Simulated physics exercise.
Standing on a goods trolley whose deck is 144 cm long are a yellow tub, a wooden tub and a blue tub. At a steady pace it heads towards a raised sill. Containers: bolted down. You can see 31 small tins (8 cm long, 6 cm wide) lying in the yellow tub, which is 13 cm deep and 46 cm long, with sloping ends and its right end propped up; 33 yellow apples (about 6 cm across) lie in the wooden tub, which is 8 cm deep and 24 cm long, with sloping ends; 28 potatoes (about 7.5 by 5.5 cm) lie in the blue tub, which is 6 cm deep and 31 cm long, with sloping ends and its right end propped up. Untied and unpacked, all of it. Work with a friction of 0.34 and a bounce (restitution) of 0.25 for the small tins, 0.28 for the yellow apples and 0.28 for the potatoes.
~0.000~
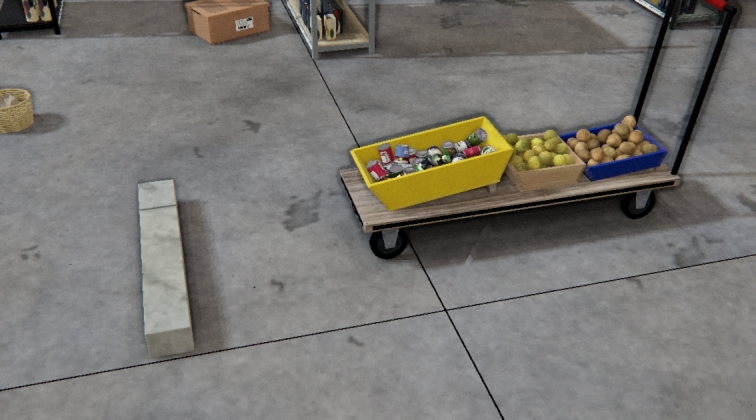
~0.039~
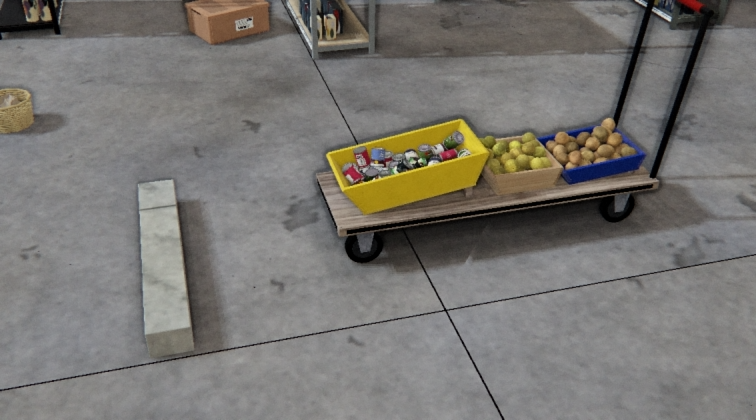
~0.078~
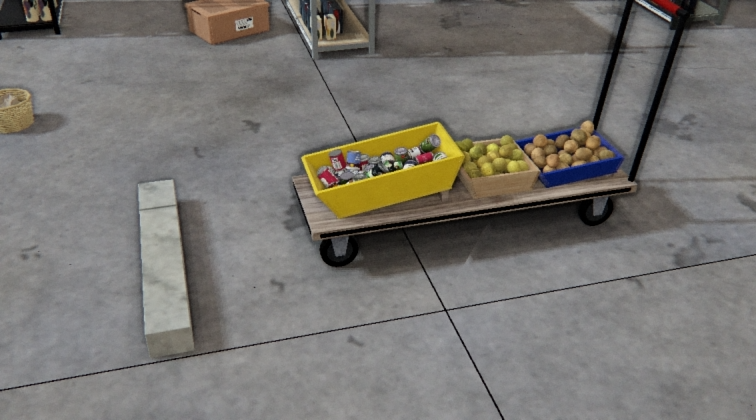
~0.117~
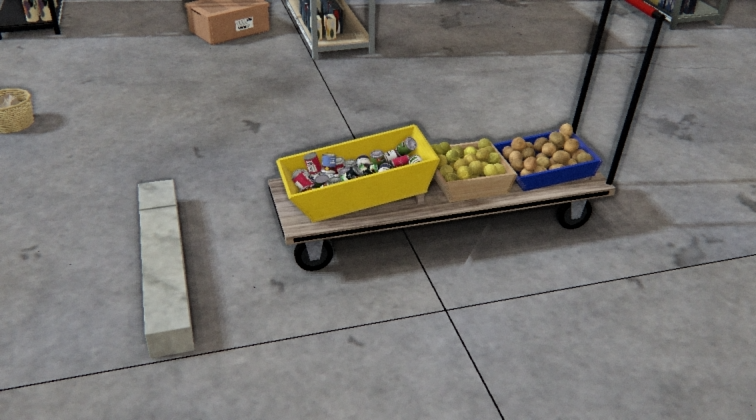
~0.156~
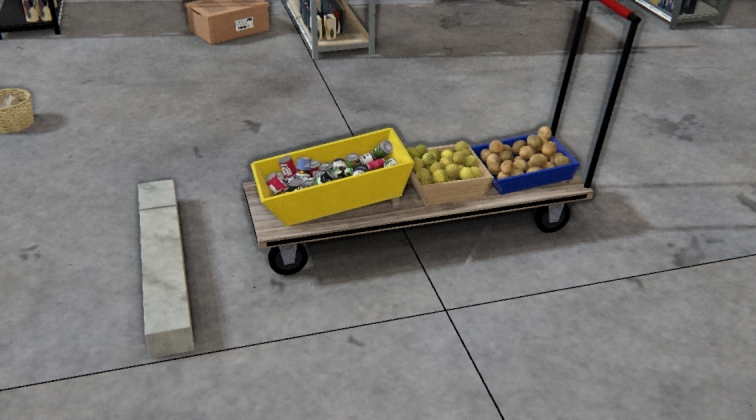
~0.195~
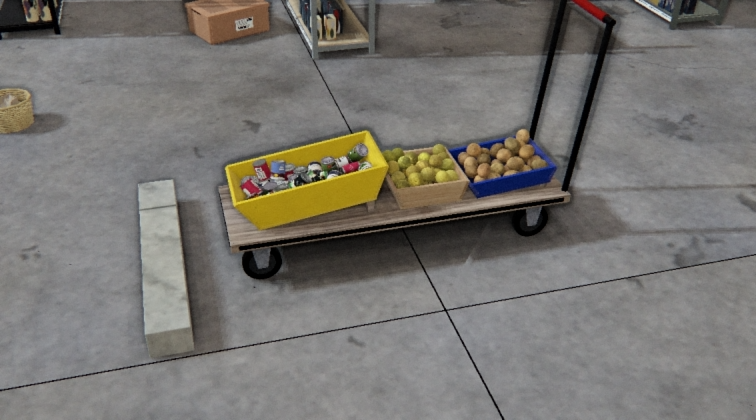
A flat trolley carrying a yellow tub of small tins, a wooden tub of yellow apples and a blue tub of round brownish items rolled steadily left across the concrete floor, closer to a low sill.
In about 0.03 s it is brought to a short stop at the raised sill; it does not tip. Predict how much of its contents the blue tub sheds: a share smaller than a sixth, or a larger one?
A sixth is crossed.
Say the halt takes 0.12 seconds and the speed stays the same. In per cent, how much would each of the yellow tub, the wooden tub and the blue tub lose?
That way you'd get yellow tub at 20, wooden tub at 30, and blue tub at 30 percent.
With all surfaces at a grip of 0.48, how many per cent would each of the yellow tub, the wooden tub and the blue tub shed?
Yellow tub 20%, wooden tub 30%, blue tub 40%.
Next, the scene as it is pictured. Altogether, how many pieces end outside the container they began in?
I'd put it near 30.
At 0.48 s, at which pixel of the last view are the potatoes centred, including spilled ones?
At about (420, 166).
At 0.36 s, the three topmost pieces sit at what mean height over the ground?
Height, averaged: Around 44 cm.
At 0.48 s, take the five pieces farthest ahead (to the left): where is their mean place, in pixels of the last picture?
Close to (158, 164) in the last view.
After 0.26 s, the wheels strike.
After 0.36 s, the yellow tub has all 31, the wooden tub is down by 3 of 33 and the blue tub is down by 2 of 28.
After 0.48 s, the yellow tub is down by 3 of 31, the wooden tub is down by 10 of 33 and the blue tub is down by 9 of 28.
After 0.71 s, the yellow tub is down by 5 of 31, the wooden tub is down by 13 of 33 and the blue tub is down by 10 of 28.
When it is over (at 1.22 s), the yellow tub is down by 5 of 31, the wooden tub is down by 13 of 33 and the blue tub is down by 10 of 28. Asked share, 10 of 28, 36 per cent.
